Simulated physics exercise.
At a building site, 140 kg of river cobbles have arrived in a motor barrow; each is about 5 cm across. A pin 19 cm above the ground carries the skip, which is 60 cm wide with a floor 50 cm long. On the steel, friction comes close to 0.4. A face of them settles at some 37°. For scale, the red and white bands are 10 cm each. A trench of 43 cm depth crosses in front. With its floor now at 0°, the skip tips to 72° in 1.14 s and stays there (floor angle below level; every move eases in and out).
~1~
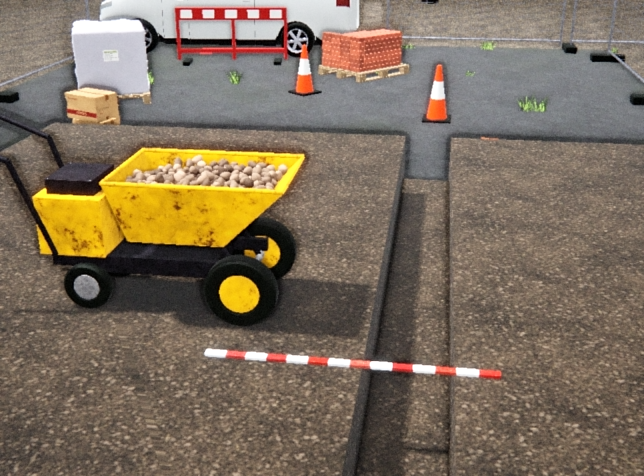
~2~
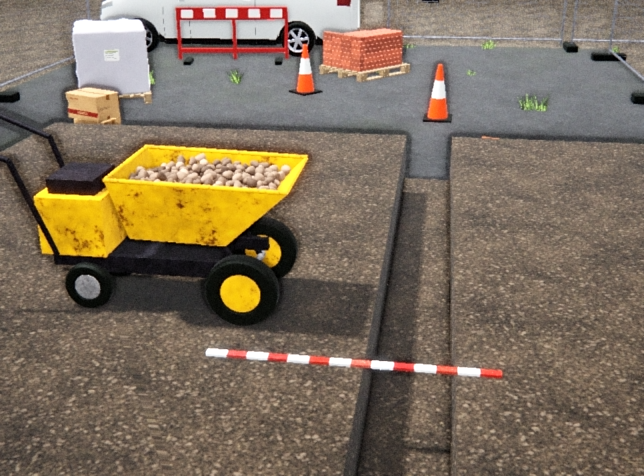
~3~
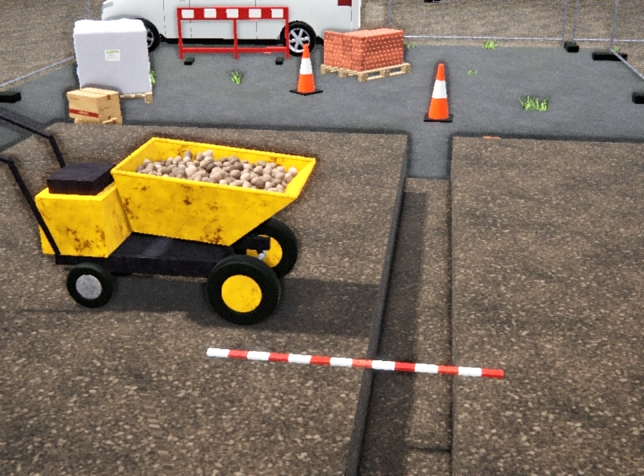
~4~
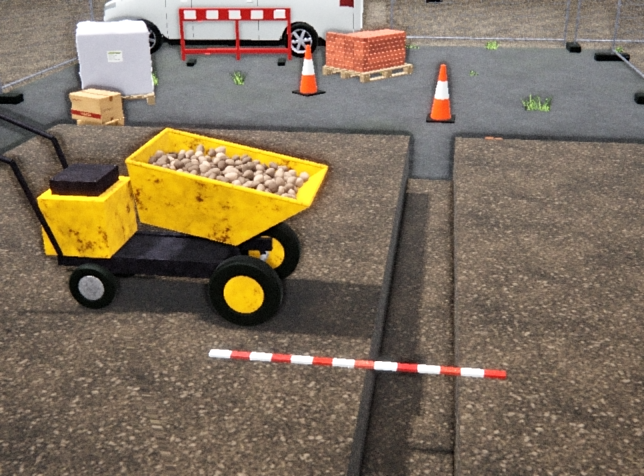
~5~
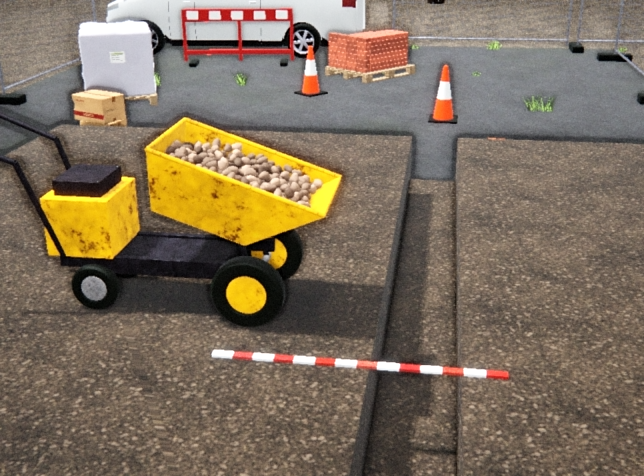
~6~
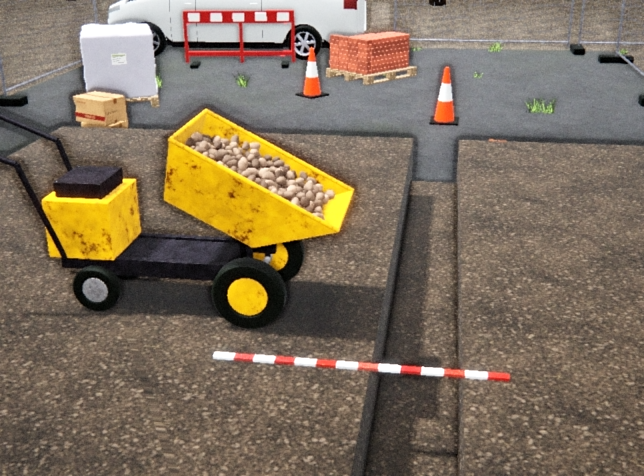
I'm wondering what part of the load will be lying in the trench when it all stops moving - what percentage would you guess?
I would guess about 100 per cent.
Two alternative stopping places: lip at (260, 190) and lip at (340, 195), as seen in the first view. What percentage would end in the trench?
Around 80 and then 60 percent.
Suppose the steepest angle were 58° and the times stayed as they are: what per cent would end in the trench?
Trench share: Approx. 90%.
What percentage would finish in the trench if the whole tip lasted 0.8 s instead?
Probably about 100 in a hundred.
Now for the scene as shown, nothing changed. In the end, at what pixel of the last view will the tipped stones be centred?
The tipped stones centre close to (423, 369).
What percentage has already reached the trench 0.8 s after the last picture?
Some 50 per cent.
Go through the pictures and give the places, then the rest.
The skip is at 0°, its lip at (283, 193); the top of the load is at (221, 169), in the first picture.
Lip at (287, 193), floor tilted 1°, highest stones at (216, 168), in the second picture.
The skip is at 5°, its lip at (295, 197); the top of the load is at (191, 163), in the third picture.
Lip at (309, 205), floor tilted 11°, highest stones at (183, 157), in the fourth picture.
Lip at (324, 216), floor tilted 19°, highest stones at (189, 150), in the fifth picture.
Lip at (338, 231), floor tilted 28°, highest stones at (204, 144), in the sixth picture.
Then, 0.4 s after the last picture the floor is at 61°, 100 % in the skip; the foremost stones are at (372, 262).
Then, 0.8 s after the last picture the floor is at 72°, 51 % in the skip, 1 % short of the trench, 48 % in the trench; the foremost stones are at (455, 365).
Then, 1.1 s after the last picture the floor is at 72°, 13 % in the skip, 86 % in the trench; the foremost stones are at (454, 368).
Then, 3.1 s after the last picture the floor is at 72°, 0 % in the skip, 100 % in the trench; the foremost stones are at (454, 377).
